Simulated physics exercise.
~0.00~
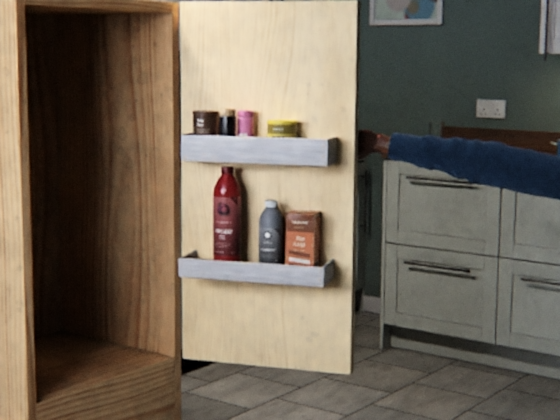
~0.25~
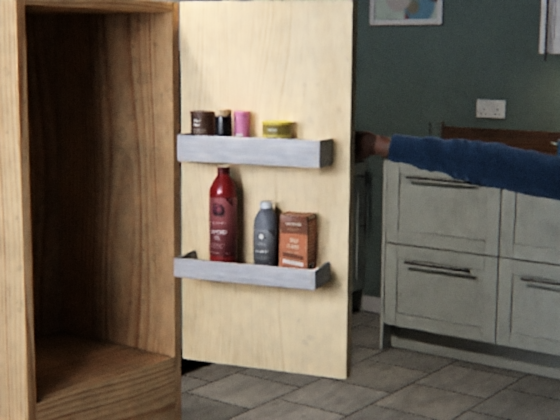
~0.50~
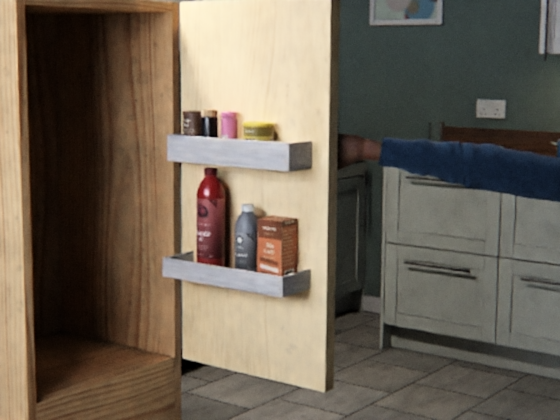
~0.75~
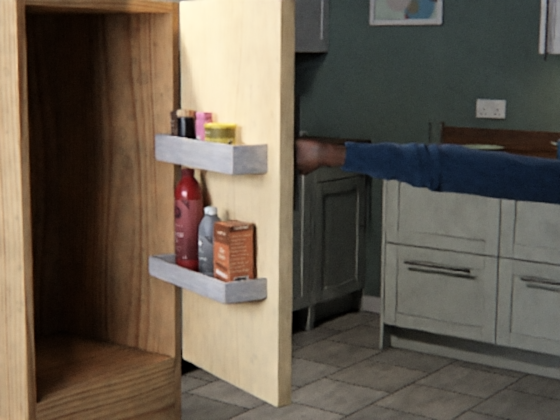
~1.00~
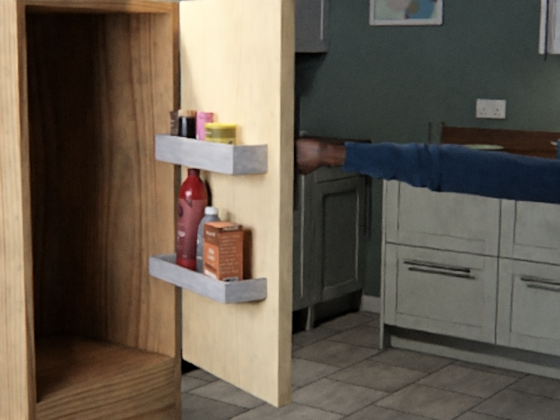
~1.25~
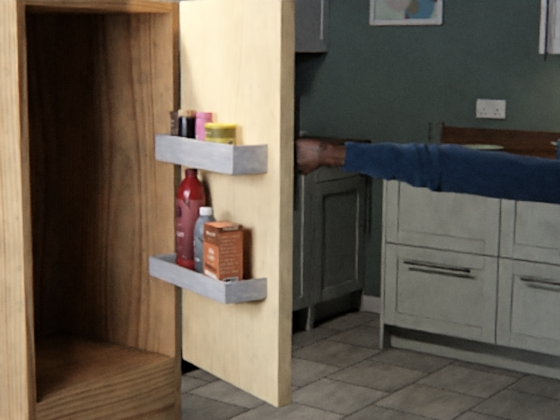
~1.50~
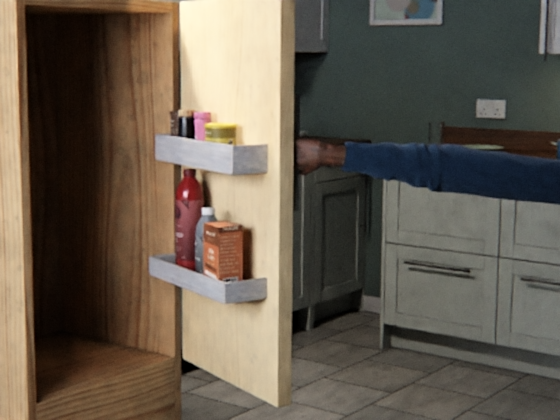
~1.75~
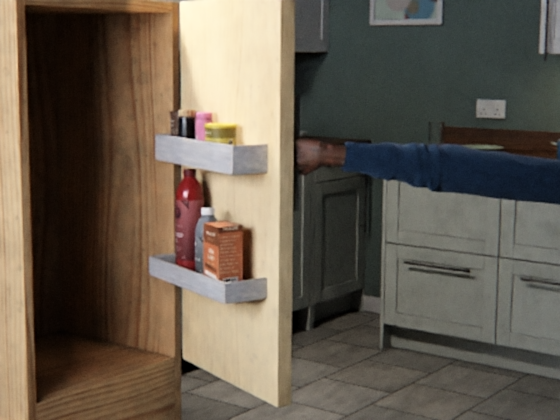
In a kitchen, an arm in a blue sleeve swings a larder door partway towards shut, carrying two racks of bottles, tins, shakers and a carton leftwards. The door stops while still open, the orange carton shifts slightly, and everything ends still in the racks.
